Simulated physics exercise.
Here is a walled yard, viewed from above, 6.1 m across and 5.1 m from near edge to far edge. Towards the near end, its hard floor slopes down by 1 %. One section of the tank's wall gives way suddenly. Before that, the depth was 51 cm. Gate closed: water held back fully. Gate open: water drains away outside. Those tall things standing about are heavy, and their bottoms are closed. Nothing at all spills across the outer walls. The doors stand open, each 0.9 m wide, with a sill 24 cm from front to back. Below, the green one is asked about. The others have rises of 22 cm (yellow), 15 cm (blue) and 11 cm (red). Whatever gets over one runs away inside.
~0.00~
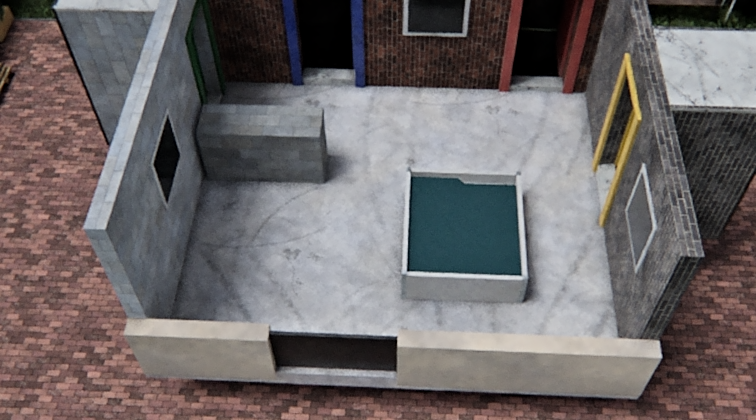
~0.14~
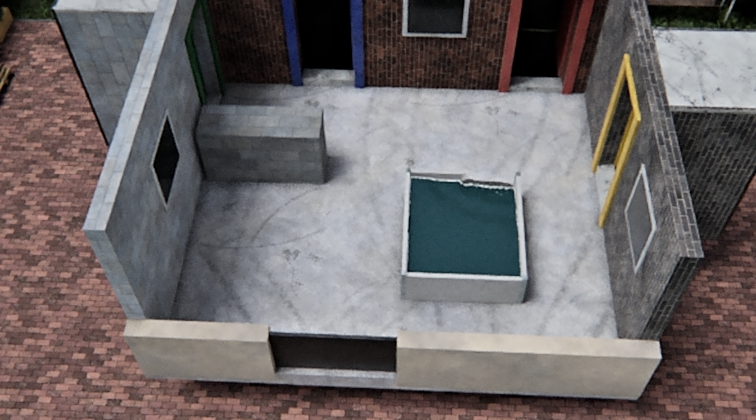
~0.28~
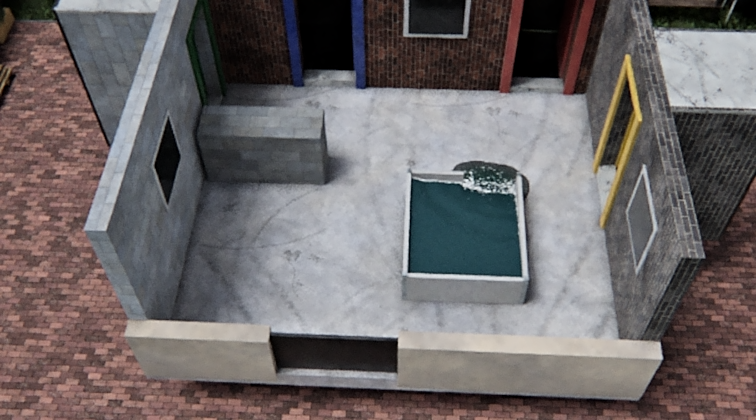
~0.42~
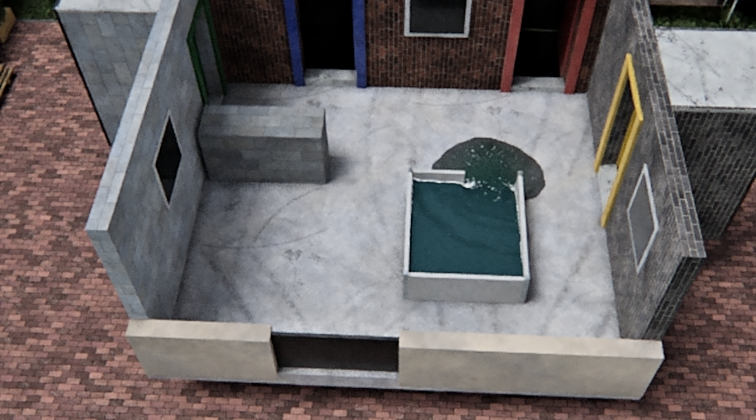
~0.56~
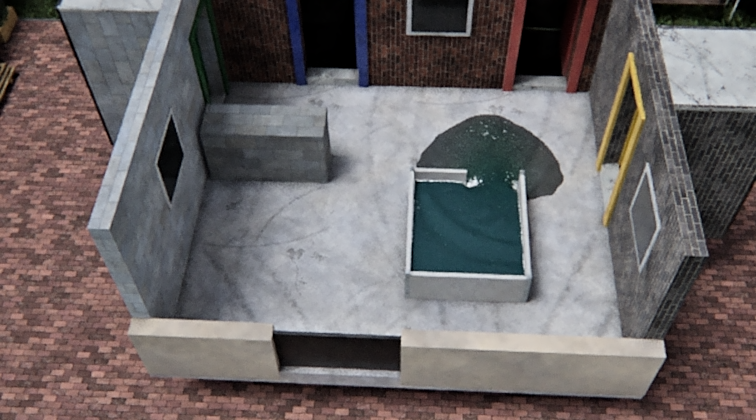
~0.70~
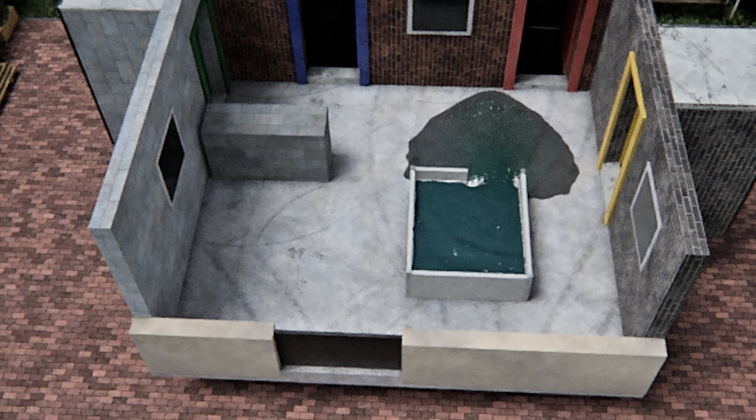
To begin with, a square tank of still, dark green water stands in a walled yard with blue, red and yellow door surrounds. Part of its far wall gives way, and water pours through the gap, spreading over the pale floor as a widening dark fan towards the back wall.
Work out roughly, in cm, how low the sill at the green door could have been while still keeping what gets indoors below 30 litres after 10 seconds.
No lower than about 7.5 cm.
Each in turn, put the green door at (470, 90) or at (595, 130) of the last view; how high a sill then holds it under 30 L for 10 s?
Roughly 13.5 and 10.5 cm.
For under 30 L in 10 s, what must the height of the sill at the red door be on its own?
Red: Roughly 14.0 cm.
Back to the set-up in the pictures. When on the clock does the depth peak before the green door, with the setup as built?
6.5 s.
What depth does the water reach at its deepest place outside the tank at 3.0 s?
I'd put it near 19 cm.
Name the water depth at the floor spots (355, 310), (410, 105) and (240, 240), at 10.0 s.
Roughly 4, then 4, then 1 cm.
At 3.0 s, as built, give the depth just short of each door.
Lab note, cm: Yellow 3; green 0; blue 5; red 17.
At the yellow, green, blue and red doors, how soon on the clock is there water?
The yellow door at 1.5 s, the green door at 3.4 s, the blue door at 2.0 s, the red door at 1.0 s.
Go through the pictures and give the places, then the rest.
The first frame shows the tank at (463, 225) is whole and still, 51 cm deep; the green door at (207, 69) is dry.
In the second frame, water pours out on the far side and has run 0.3 m, to a hidden place; about 6 cm deep outside, 51 cm at the back.
In the third frame, the front is at (471, 166), 0.7 m from the gap on the far side; 0.6 m2 of floor is wet, 51 cm left at the back.
In the fourth frame, the gap is on the far side, the front 1.1 m out at (475, 142); the back of the tank holds 51 cm.
In the fifth frame, water pours out on the far side and has run 1.6 m, to (480, 119); about 4 cm deep outside, 51 cm at the back.
In the sixth frame, the front is at (491, 95), 2.2 m from the gap on the far side; 3.2 m2 of floor is wet, 48 cm left at the back; 3.5 m in a straight line remain to the green door at (211, 68).
After 1.4 s water covers 20 % of the floor, deepest (27 cm) near (499, 191); it has not reached the green door.
After 3.0 s water covers 35 % of the floor, deepest (19 cm) near (495, 98); it has not reached the green door.
After 10.0 s water covers 80 % of the floor, deepest (9 cm) near (282, 148); 8 cm at the green door, 53 litres in over its 6 cm sill.
At the green door as built, the water arrived by 3.4 s and peaked near 12 cm at 6.6 s.
With a sill of 6.5 cm, 43 litres would have come in within the 10 s; with 8.5 cm, 15 litres. So under 30 litres takes about 7.5 cm.
